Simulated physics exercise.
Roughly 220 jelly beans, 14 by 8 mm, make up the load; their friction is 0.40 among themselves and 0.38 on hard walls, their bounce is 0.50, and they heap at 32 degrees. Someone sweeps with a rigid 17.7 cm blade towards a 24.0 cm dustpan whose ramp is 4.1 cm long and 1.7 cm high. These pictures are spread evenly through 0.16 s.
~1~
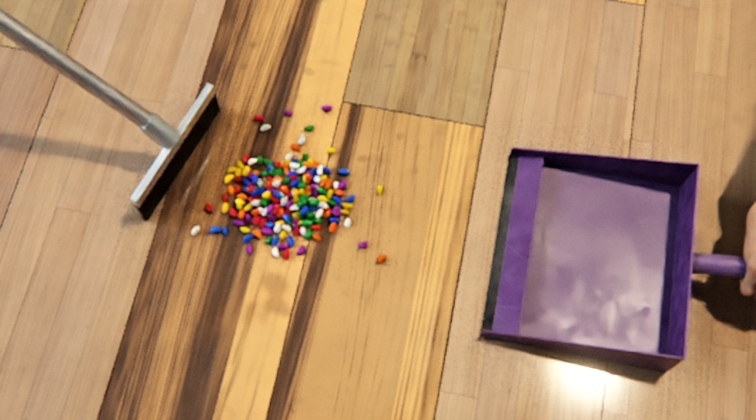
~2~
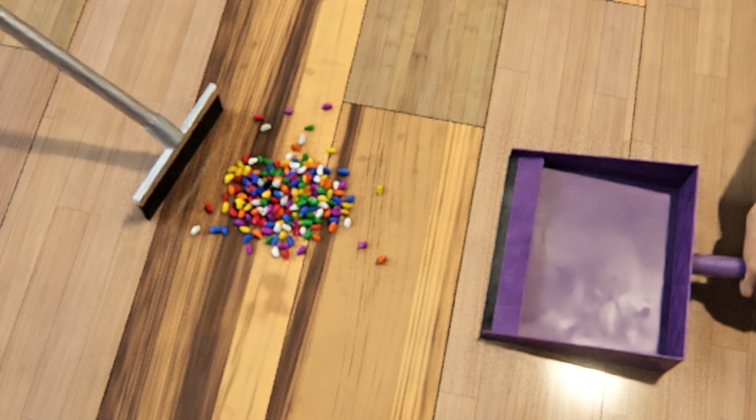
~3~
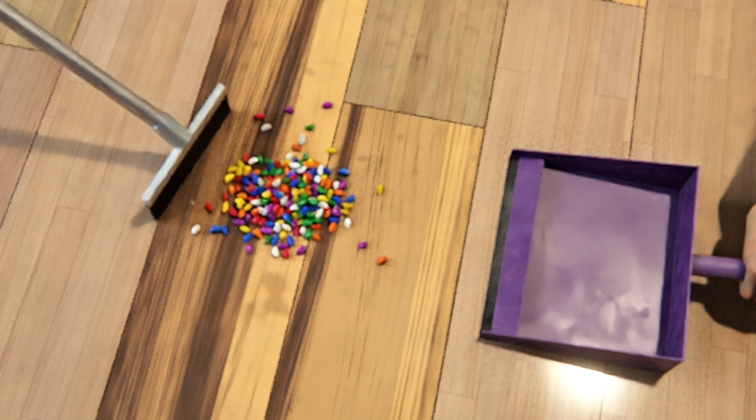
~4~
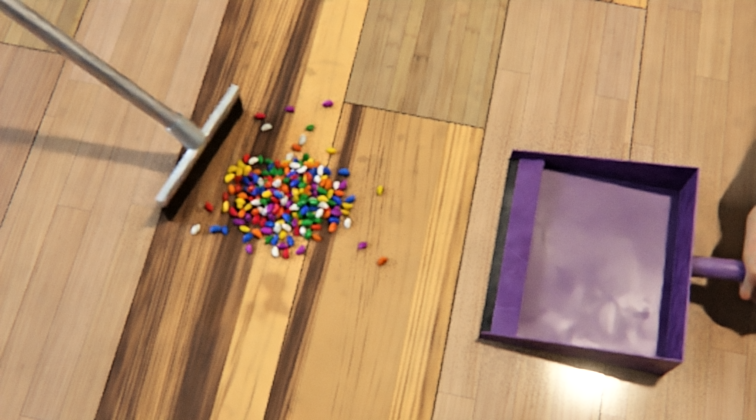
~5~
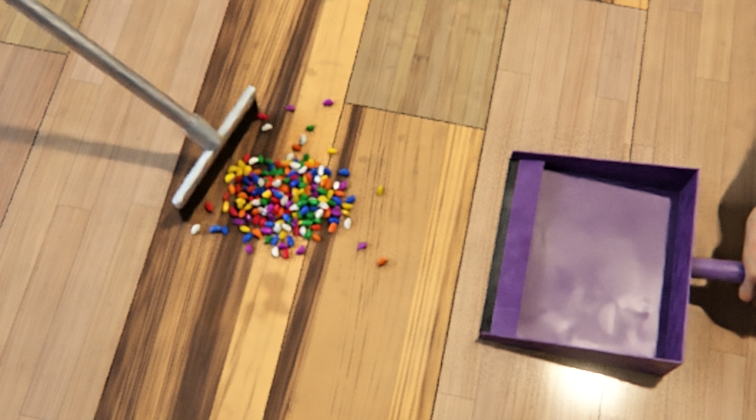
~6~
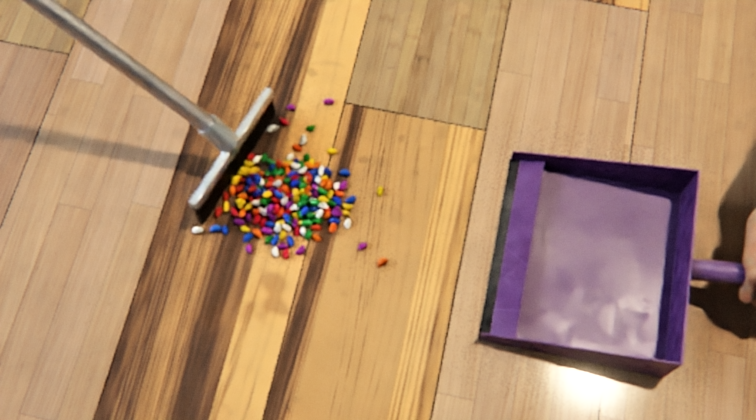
A broom slid slowly to the right across the wooden floor and nudged the left edge of a pile of colorful jelly beans, while a hand held a purple dustpan nearly still on the right.
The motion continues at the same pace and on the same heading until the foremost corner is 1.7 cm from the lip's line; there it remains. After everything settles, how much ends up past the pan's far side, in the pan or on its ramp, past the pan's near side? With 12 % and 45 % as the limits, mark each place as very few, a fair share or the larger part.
My call: Far side: Very few; pan: Very few; near side: Very few.
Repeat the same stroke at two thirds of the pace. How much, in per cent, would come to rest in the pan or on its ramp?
Near 5 %.
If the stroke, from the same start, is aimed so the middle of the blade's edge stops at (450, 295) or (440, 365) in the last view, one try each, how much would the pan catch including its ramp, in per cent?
Some 20 per cent on the first try, 5 per cent on the second.
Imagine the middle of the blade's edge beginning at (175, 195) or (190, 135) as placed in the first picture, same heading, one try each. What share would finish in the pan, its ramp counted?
First try about 10 per cent, second about 5 per cent.
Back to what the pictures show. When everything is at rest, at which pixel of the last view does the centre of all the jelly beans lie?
After settling, the middle sits near (464, 257).
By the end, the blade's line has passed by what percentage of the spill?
Estimate: About 35 %.
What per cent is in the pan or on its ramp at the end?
I reckon around 5 in a hundred.
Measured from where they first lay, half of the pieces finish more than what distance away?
It works out to roughly 22 cm.
Then, 0.24 s after the last picture, middle of the blade 19 cm from the lip; 0 % over the lip, far side 0 %, near side 0 %.
Then, 0.40 s after the last picture, middle of the blade 9 cm from the lip; 0 % over the lip, far side 5 %, near side 0 %.
Then, 0.68 s after the last picture, middle of the blade 4 cm from the lip; 5 % over the lip, far side 5 %, near side 5 %.
In the end, far side 5 %, pan 5 %, near side 5 %, in front of the lip or behind the blade 85 %.
